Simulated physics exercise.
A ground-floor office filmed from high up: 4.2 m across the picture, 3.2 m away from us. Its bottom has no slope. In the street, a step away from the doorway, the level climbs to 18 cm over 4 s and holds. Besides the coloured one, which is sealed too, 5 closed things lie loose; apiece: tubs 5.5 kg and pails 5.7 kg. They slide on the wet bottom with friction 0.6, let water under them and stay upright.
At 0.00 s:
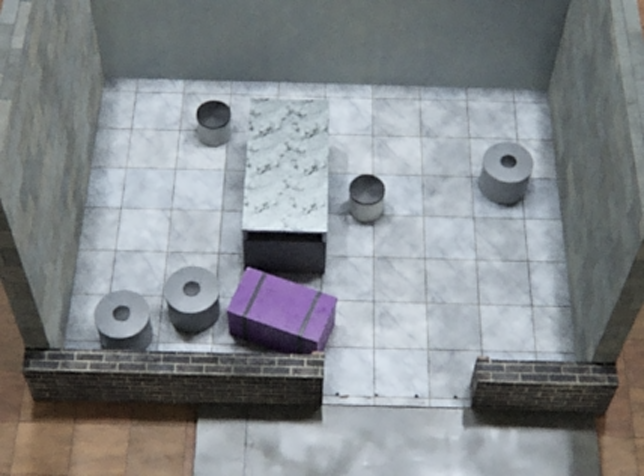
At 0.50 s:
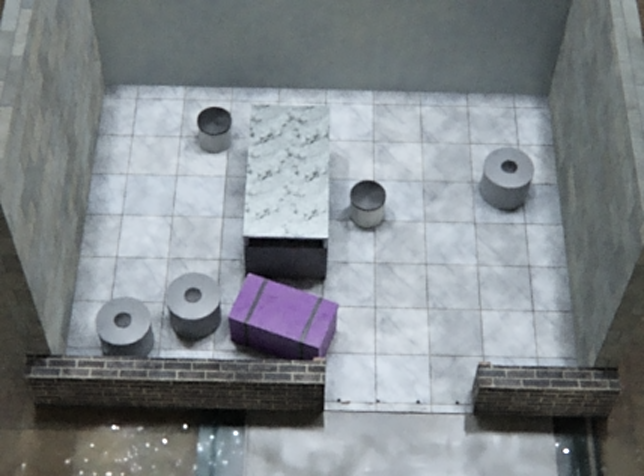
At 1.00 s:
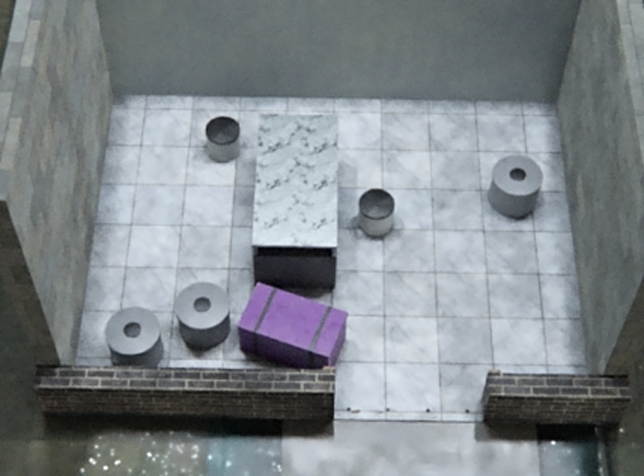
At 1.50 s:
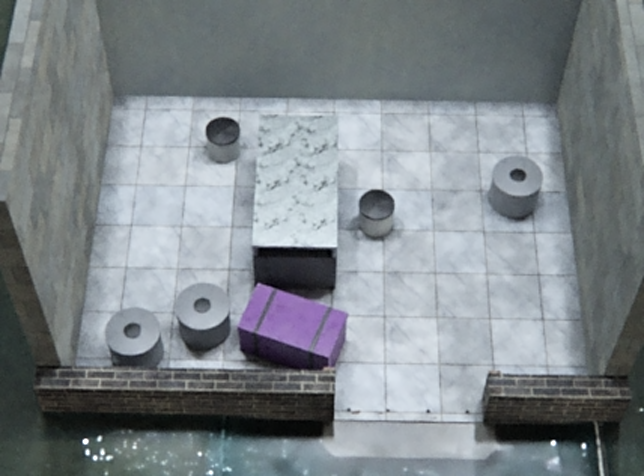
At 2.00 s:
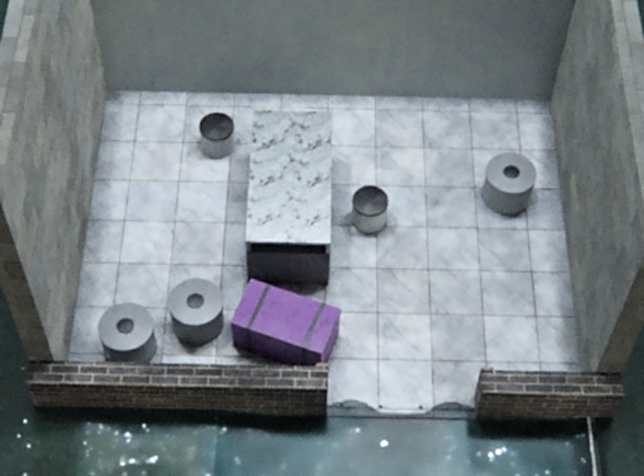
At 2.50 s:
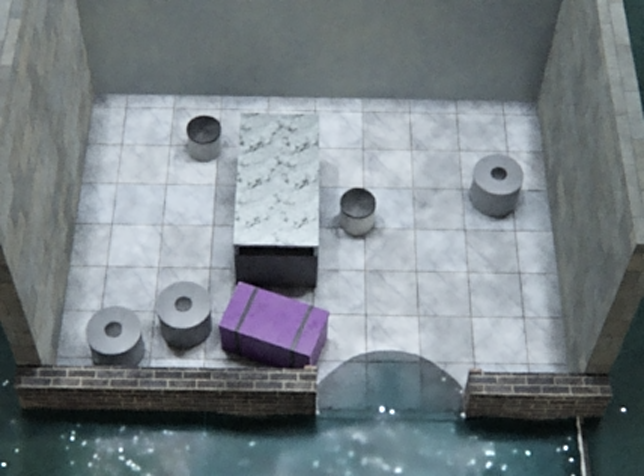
Water spreading across the street, then curving in through a doorway onto a tiled floor, the purple trunk inside staying still.
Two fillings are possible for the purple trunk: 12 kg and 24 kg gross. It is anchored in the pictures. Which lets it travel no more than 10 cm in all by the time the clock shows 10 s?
I expect that only the higher weight holds it.
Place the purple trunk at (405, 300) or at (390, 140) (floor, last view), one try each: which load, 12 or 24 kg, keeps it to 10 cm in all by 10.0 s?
In turn: Neither holds; neither is enough.
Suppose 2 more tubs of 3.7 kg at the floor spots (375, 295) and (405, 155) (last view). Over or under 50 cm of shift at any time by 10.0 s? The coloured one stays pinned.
In turn: Over, past it.
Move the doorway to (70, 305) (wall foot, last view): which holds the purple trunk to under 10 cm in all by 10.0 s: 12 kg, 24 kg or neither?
In that case neither load is enough.
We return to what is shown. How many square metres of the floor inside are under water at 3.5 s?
About 2.0 m2.
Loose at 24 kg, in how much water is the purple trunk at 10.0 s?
Roughly 4 cm.
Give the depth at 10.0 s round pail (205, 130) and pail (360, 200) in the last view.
Roughly 4 and 14 cm.
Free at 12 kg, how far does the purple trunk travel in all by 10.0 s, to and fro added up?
Some 20 cm in all.
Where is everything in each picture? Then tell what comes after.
In the first picture, the purple trunk at (282, 304), on the bottom; 0.0 m2 under water; 0 of 6 have shifted.
In the second picture, the purple trunk at (284, 310) rests on the ground; water covers 0.0 m2; 0 of 6 have shifted.
In the third picture, the purple trunk at (293, 319) rests on the ground; 0.0 m2 under water; 0 of 6 have shifted.
In the fourth picture, the purple trunk at (293, 320) rests on the ground; water covers 0.0 m2; 0 of 6 have shifted.
In the fifth picture, the purple trunk at (286, 316), on the bottom; water covers 0.0 m2; 0 of 6 have shifted.
In the sixth picture, the purple trunk at (274, 318), on the bottom; 0.4 m2 under water; 0 of 6 have shifted.
After 3.5 s the purple trunk would be 0 cm from its start with 12 kg and 0 cm from its start with 24 kg; 1 cm of water round it then.
After 4.5 s the purple trunk would be 1 cm from its start with 12 kg and 0 cm from its start with 24 kg; 3 cm of water round it then.
After 7.0 s the purple trunk would be 15 cm from its start with 12 kg and 0 cm from its start with 24 kg; 4 cm of water round it then.
After 10.0 s the purple trunk would be 19 cm from its start with 12 kg and 0 cm from its start with 24 kg; 4 cm of water round it then.
